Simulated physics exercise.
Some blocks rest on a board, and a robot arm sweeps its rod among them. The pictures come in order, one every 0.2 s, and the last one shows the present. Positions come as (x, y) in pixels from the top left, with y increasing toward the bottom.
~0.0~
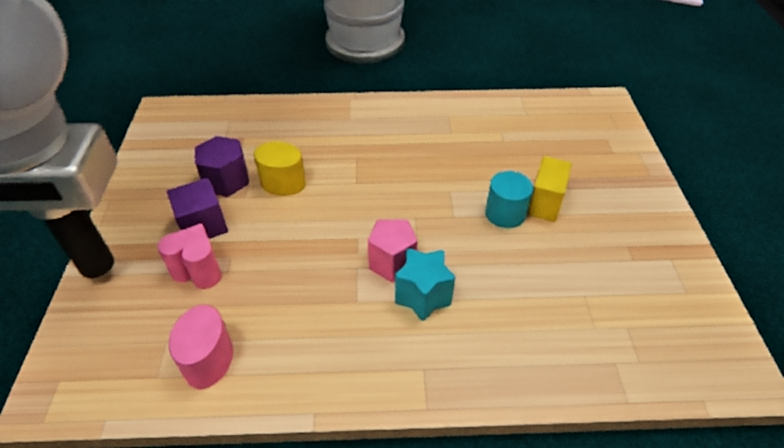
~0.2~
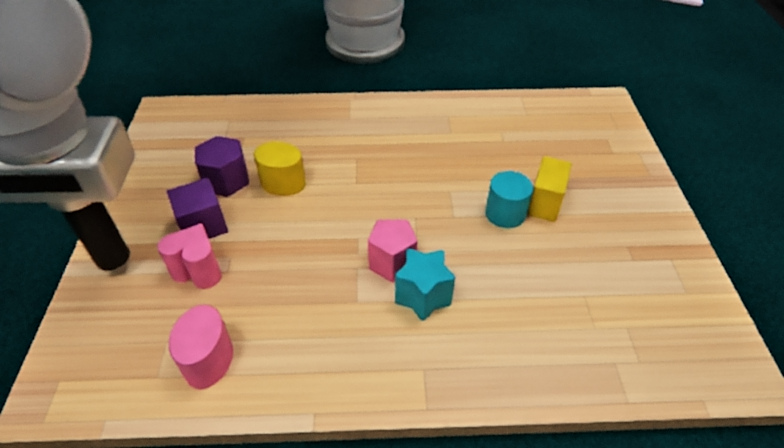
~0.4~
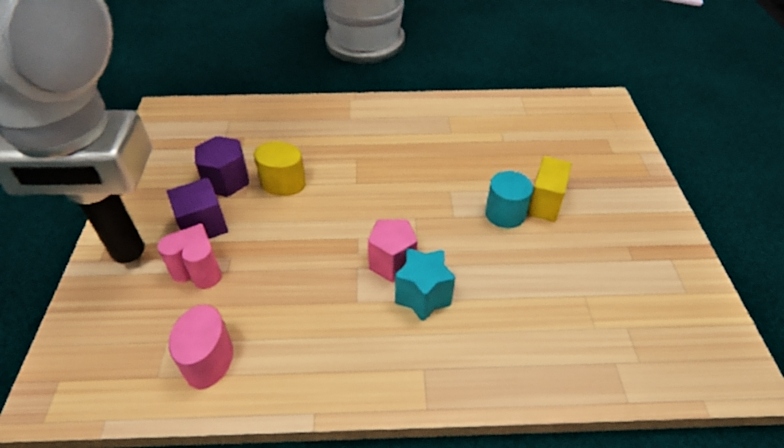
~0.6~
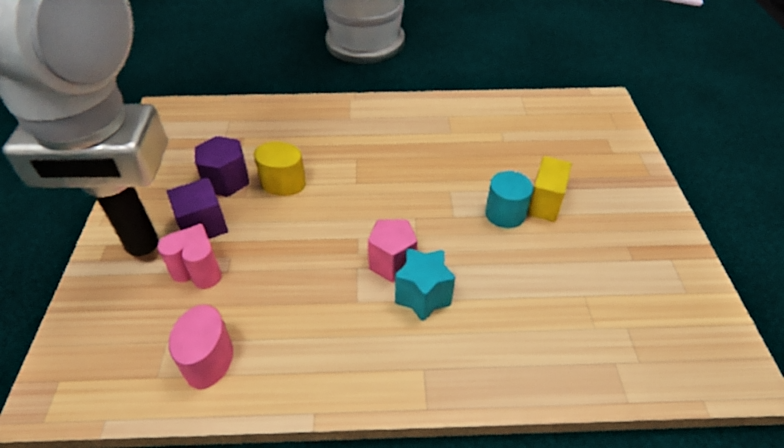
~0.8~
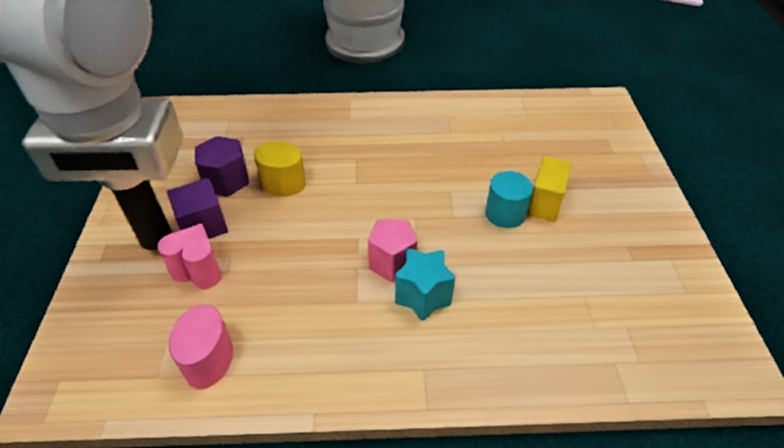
In the video, a robot arm moves its black rod rightward and slightly upward across the left side of a wooden board, nearing the pink heart and purple blocks, while all the colored blocks stay still.
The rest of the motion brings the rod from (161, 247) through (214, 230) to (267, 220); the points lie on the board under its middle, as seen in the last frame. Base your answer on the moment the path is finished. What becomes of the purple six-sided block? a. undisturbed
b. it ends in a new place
Letter b.
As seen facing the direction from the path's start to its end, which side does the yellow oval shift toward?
The answer is left: Facing from the path's start to its end, that's where the yellow oval shifts.
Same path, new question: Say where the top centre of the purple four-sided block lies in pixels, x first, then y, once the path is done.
I expect it at (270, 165).
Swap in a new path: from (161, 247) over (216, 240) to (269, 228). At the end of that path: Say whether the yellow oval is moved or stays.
By the time the path is finished, it has hardly shifted at all.
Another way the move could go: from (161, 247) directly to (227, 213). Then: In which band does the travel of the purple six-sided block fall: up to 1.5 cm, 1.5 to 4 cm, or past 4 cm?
Less than 1.5 cm.
On the path given first. One third of the way, rod at (194, 226); purple four-sided block at (215, 185), turned 20° anticlockwise; purple six-sided block at (219, 149).
Two thirds of the way, rod at (230, 216); purple four-sided block at (245, 173), turned 40° anticlockwise; purple six-sided block at (224, 143), turned 30° anticlockwise; yellow oval at (279, 152).
At the end, rod at (265, 210); pink heart block unmoved; purple four-sided block at (270, 165), turned 65° anticlockwise; purple six-sided block at (224, 143), turned 30° anticlockwise; yellow oval at (291, 140), turned 25° anticlockwise.
